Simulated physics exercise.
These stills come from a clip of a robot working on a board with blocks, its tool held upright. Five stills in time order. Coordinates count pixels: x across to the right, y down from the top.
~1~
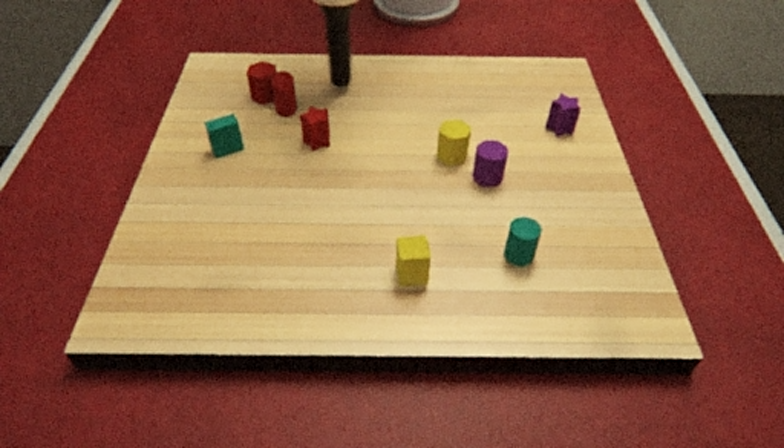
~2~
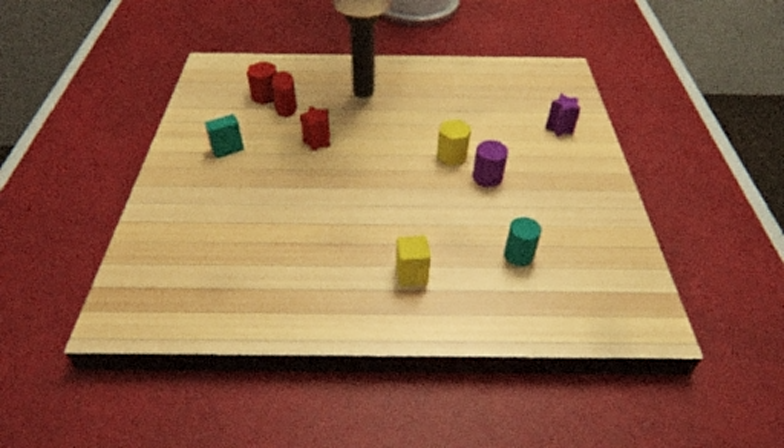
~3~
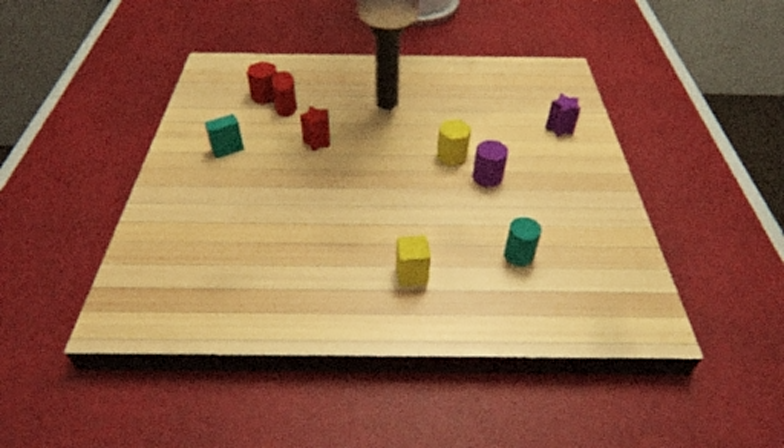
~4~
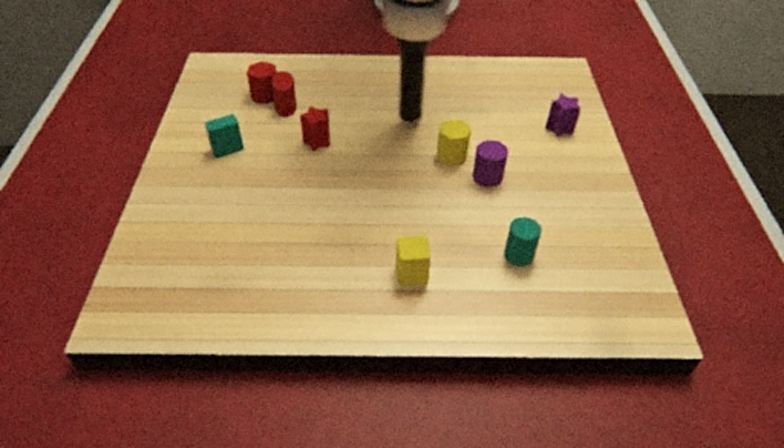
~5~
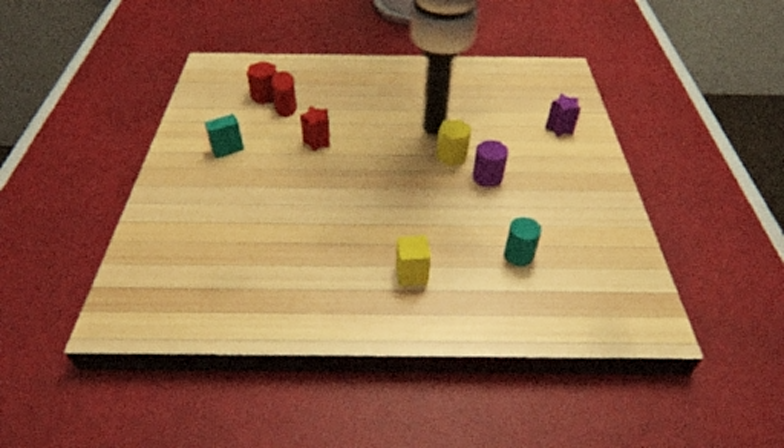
A dark rod hanging from a robot tool moves over a pale striped wooden board on a red table, seen from above and in front by a still camera. Red blocks and a teal one sit at the upper left, yellow and purple ones right of centre and at the right, with another yellow and teal nearer. The rod slides steadily rightward and slightly nearer, close beside the farther yellow block, while every block stays still.
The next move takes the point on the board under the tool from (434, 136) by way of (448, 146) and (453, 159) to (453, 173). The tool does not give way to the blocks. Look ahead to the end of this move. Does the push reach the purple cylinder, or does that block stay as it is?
The purple cylinder moves.
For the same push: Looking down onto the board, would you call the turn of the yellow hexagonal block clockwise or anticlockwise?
It makes a counterclockwise turn.
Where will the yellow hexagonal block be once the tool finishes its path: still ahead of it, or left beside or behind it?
It holds its place in front.
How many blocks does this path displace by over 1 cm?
My forecast: 2.
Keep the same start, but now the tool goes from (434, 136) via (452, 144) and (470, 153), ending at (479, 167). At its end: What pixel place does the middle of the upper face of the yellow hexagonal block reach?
Its top face will be centred at roughly (468, 155).
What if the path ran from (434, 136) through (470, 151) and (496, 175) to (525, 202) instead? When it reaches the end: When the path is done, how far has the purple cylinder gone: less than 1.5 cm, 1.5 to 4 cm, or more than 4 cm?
It ends over 4 cm away.
What follows on the original path. Halfway along, tool at (453, 144); yellow hexagonal block at (468, 142); purple cylinder at (498, 153).
At the end, tool at (454, 164); yellow hexagonal block at (476, 161), turned 30° anticlockwise; purple cylinder at (508, 159).
